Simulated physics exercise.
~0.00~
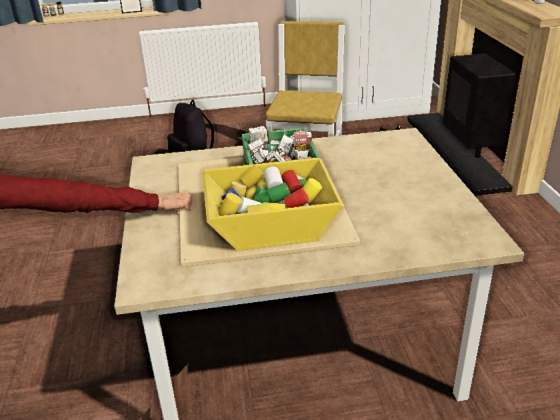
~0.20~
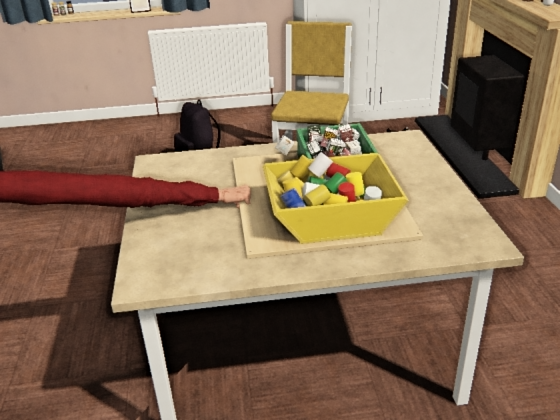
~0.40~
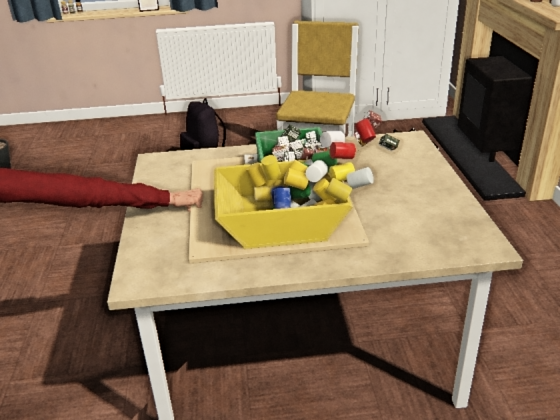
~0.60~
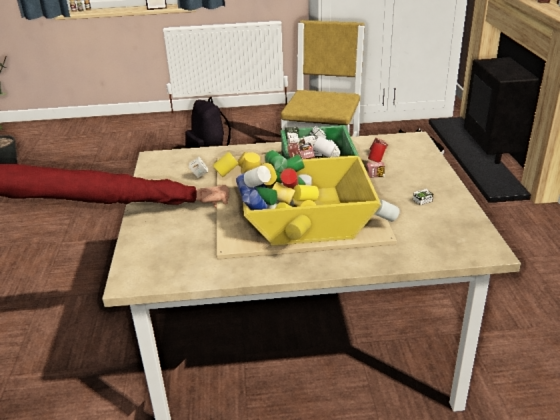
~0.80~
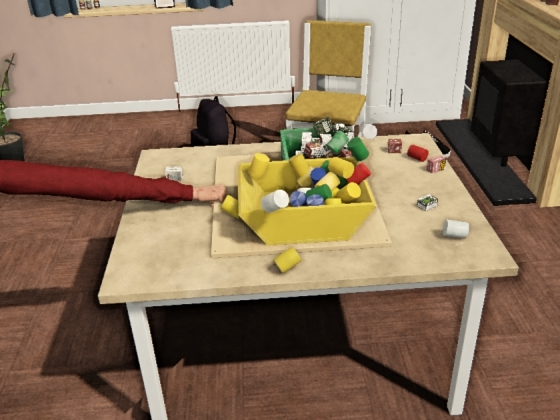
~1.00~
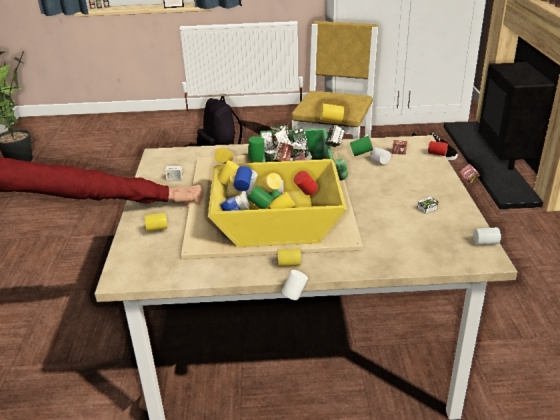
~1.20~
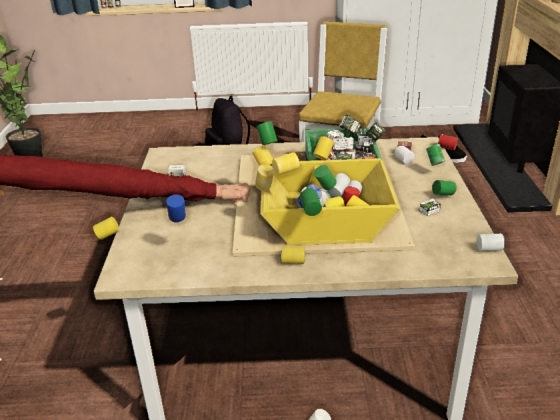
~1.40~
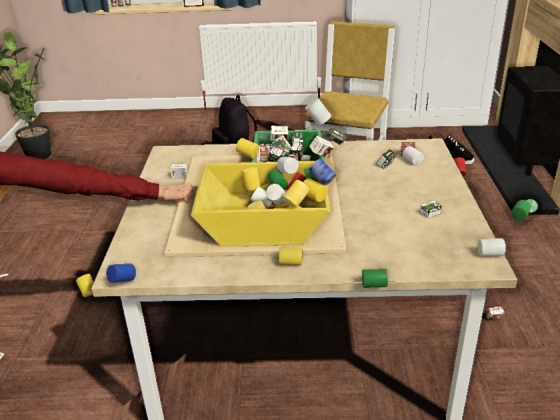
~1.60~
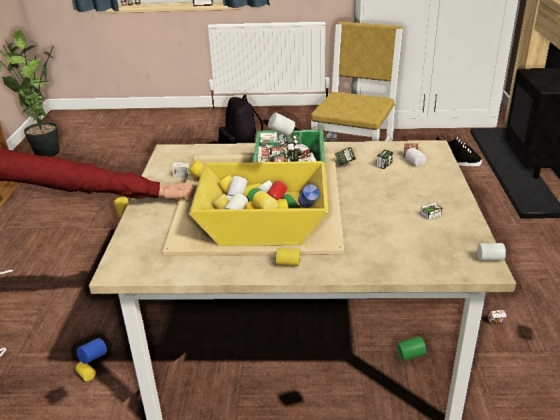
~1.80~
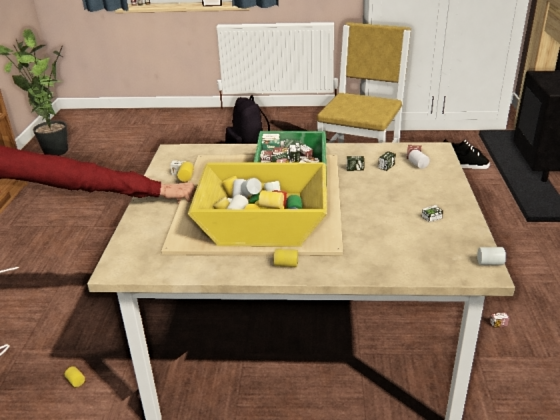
On a table in a room with a radiator, a red-sleeved arm shook a board holding a green basket of cartons and a yellow basket of jars from side to side, scattering some across the tabletop and floor before the baskets came to rest, still partly filled.
